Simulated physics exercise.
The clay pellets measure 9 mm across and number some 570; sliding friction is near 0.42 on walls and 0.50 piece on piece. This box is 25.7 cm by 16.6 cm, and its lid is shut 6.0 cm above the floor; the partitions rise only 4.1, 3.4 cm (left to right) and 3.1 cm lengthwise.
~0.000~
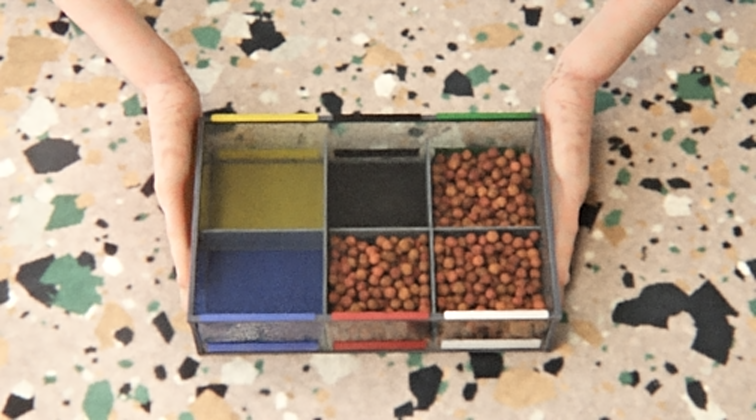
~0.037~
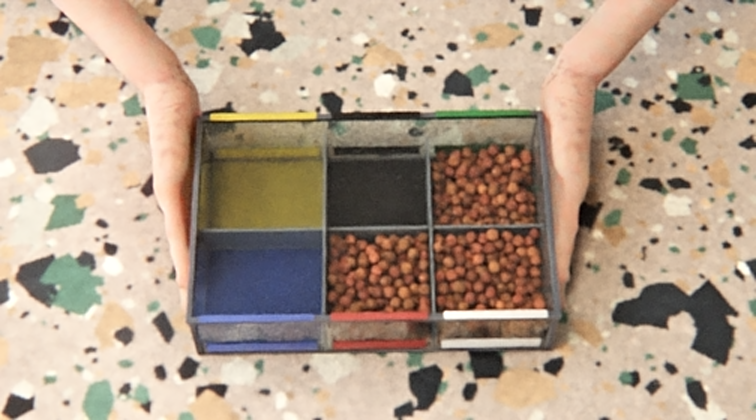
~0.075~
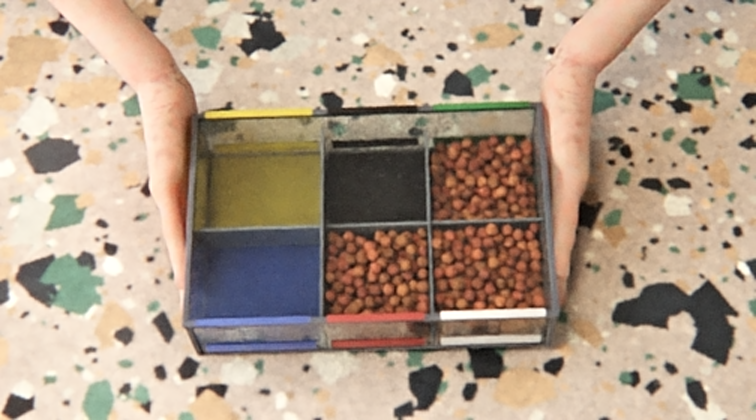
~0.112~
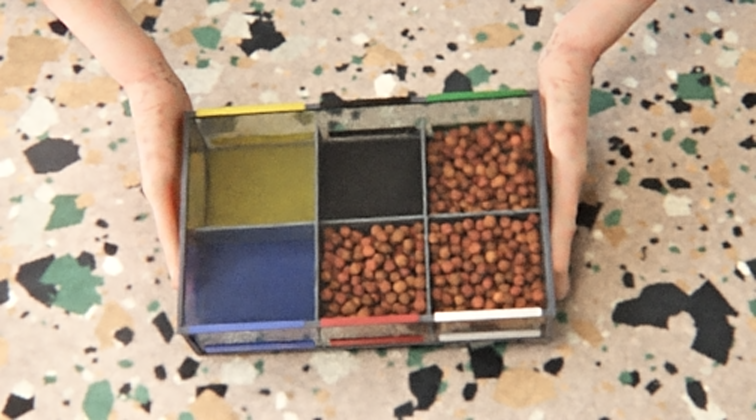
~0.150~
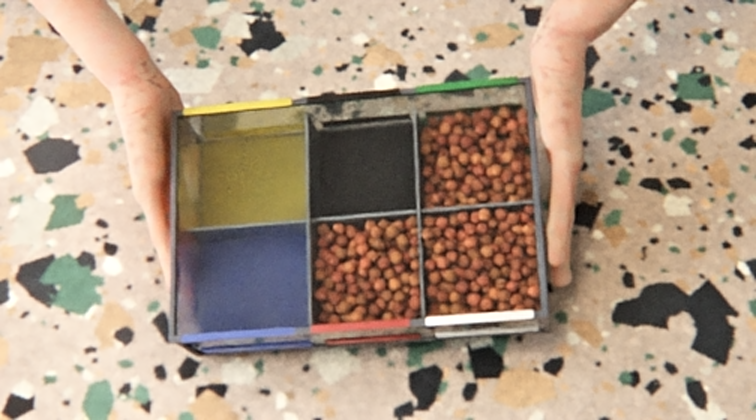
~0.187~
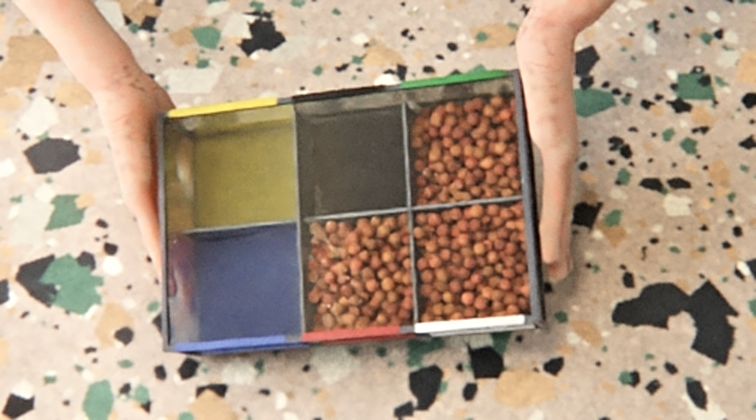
The clip opens on two hands holding a clear-lidded box of six compartments above a speckled floor, with reddish-brown pellets filling the red, green and white sections while the yellow, black and blue ones sit empty. The hands then tilt the box steadily, lowering its left front corner, and the pellets stay in their sections.
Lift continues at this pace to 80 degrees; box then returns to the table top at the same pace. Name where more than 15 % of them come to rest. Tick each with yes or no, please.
Red compartment - yes; blue compartment - no; green compartment - no; yellow compartment - no; white compartment - yes; black compartment - no.
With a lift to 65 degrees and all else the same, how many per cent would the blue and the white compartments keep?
Then: Blue 5; white 35.
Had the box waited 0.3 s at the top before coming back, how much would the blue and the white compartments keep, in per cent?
In that case blue keeps 10% and white keeps 35%.
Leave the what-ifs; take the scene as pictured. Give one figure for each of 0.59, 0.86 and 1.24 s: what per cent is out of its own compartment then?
In order, some 15, 30 and 30.
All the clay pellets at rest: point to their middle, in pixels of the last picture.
Est. centre at rest: (412, 302) px.
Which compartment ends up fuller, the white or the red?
That would be the red compartment.
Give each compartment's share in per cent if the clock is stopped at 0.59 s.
Red 40 %, blue 0 %, green 15 %, yellow 0 %, white 40 %, black 0 %.
After 0.59 s, tilt 78 degrees; red 40 %, green 15 %, white 40 %.
Then, at 0.86 s, tilt 32 degrees; red 50 %, blue 5 %, green 5 %, white 35 %.
After 1.24 s, tilt 0 degrees; red 50 %, blue 5 %, green 5 %, white 35 %.
At rest (1.6 s), red 50 %, blue 5 %, green 5 %, yellow 0 %, white 35 %, black 0 %.
